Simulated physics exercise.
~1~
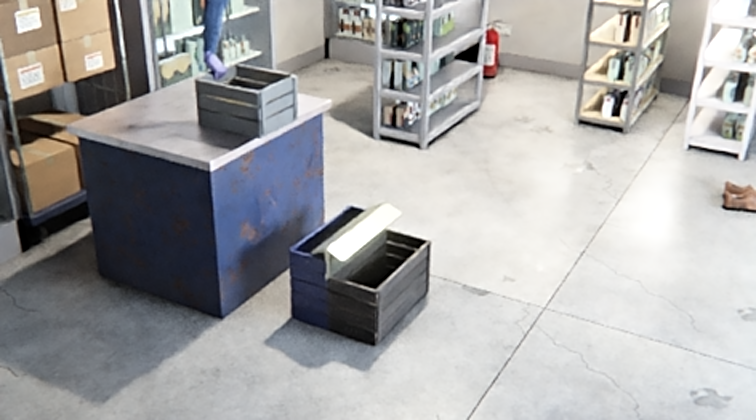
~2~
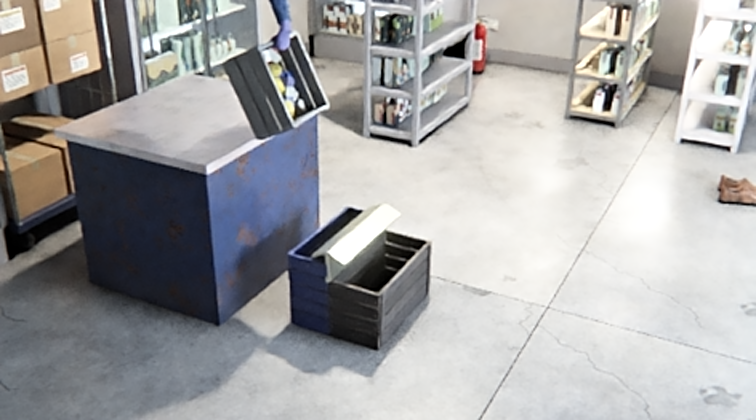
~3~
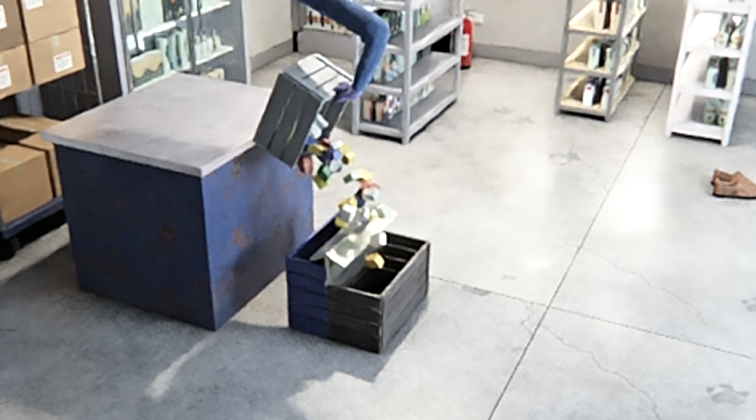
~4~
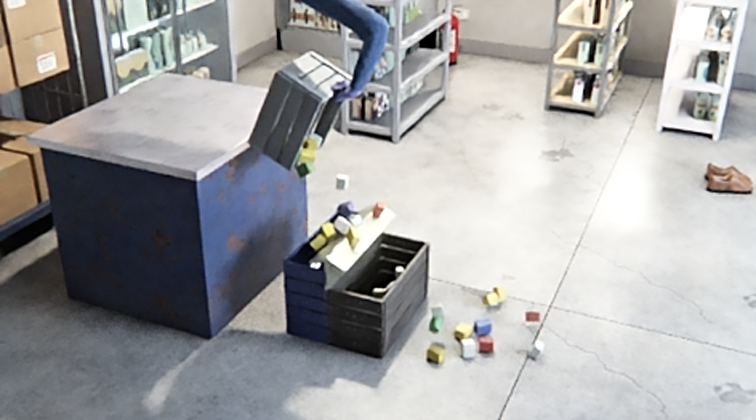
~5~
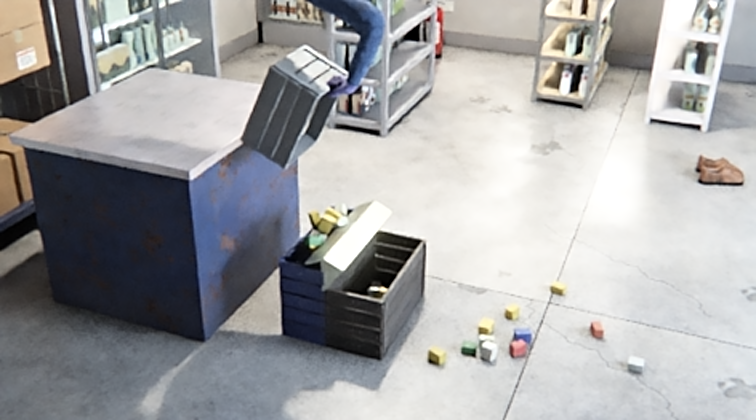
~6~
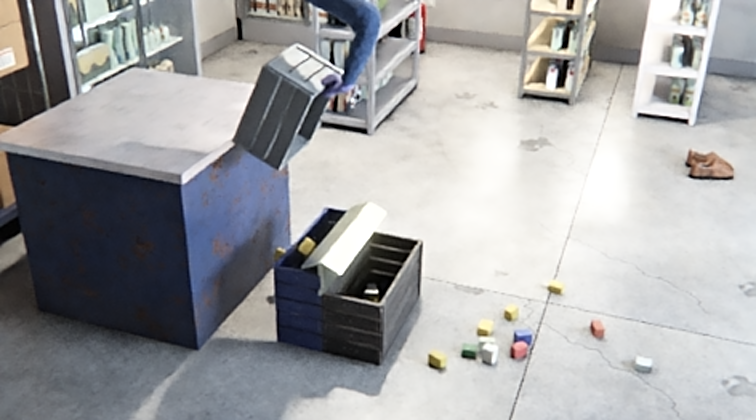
Grey crate tipped by a blue robotic arm, spilling colourful toy blocks into blue and black bins and across the concrete floor.
